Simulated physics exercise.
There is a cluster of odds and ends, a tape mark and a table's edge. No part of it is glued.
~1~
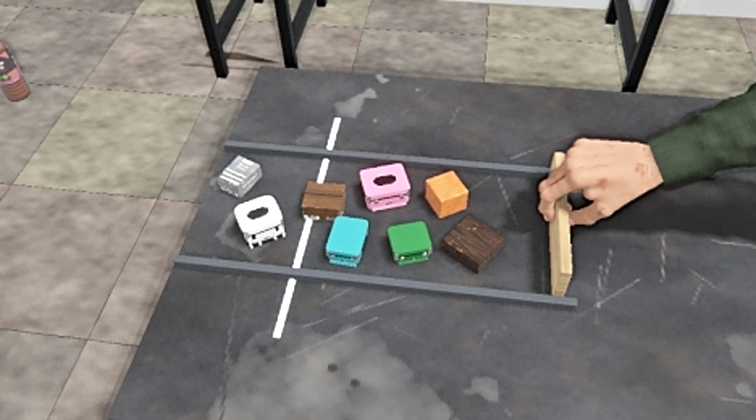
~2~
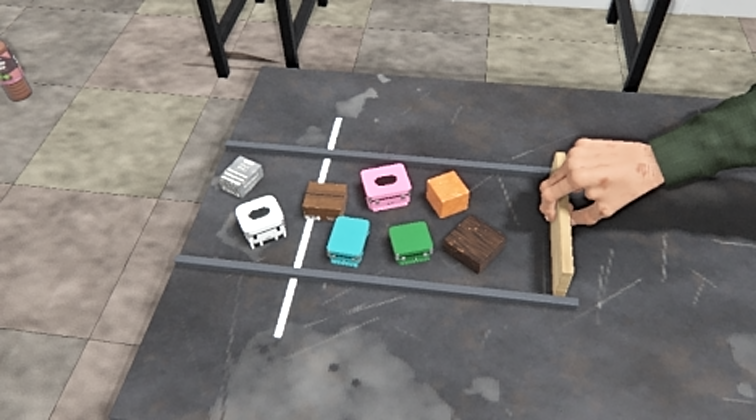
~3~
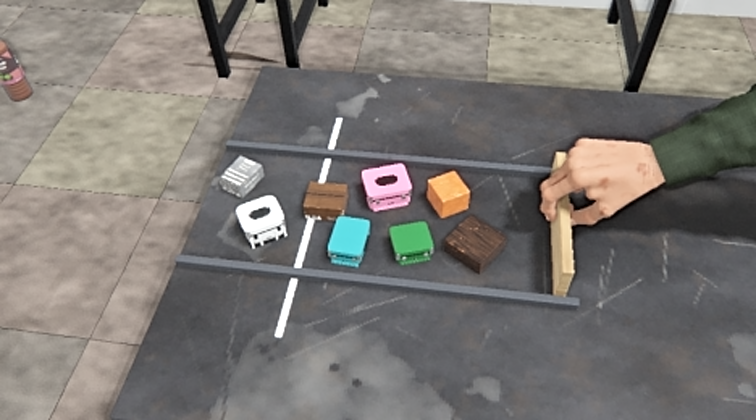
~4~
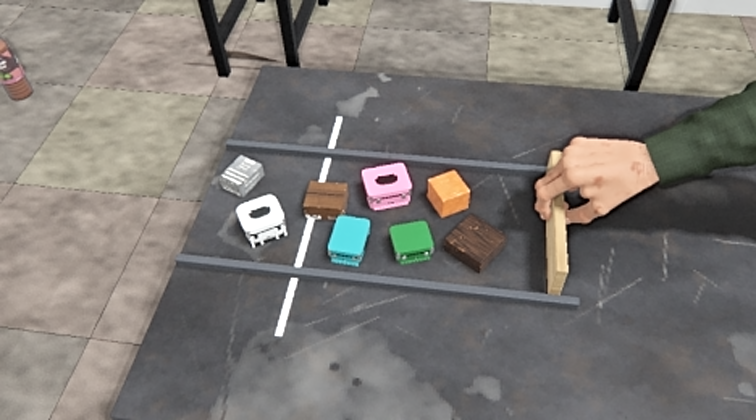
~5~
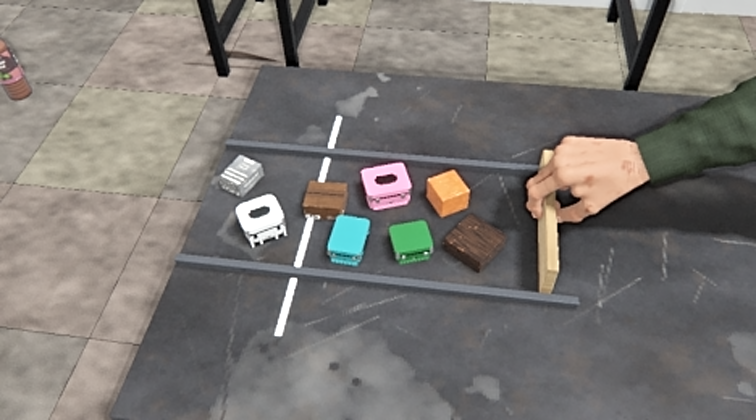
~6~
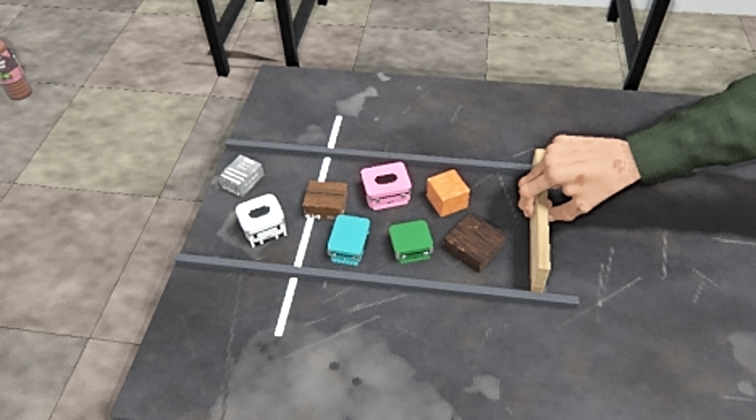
On a dark scratched table, a hand held a wooden board upright at the right of some small colourful boxes between two rails, then slid it slightly left while the boxes stayed put.
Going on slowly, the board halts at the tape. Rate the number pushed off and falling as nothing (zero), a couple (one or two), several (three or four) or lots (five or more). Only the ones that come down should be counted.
It is a couple.
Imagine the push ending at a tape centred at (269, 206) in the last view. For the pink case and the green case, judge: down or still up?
Pink case safe, green case safe.
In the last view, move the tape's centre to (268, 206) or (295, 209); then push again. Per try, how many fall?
First try 3, second try 1.
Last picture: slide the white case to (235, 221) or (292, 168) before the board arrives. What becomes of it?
First place, it is gone; second place, it is safe.
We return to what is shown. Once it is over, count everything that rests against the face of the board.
2 in contact.
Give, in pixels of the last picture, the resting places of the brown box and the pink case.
In the last picture the first middle sits at (233, 196) and the other at (272, 172).
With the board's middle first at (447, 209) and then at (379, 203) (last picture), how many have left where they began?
First 4 and then 7.
A little later, none off yet; grey box at rest near (241, 176); white case at rest near (262, 220); brown box at rest near (326, 200).
Next, none off yet; grey box at rest near (241, 176); white case at rest near (260, 220); brown box shifted a little near (312, 200).
Later still, none off yet; grey box at rest near (241, 176); white case shifted about its own width near (210, 209); brown box shifted well along near (259, 197).
When it is over, the number that fall off is one or two; down, white case.
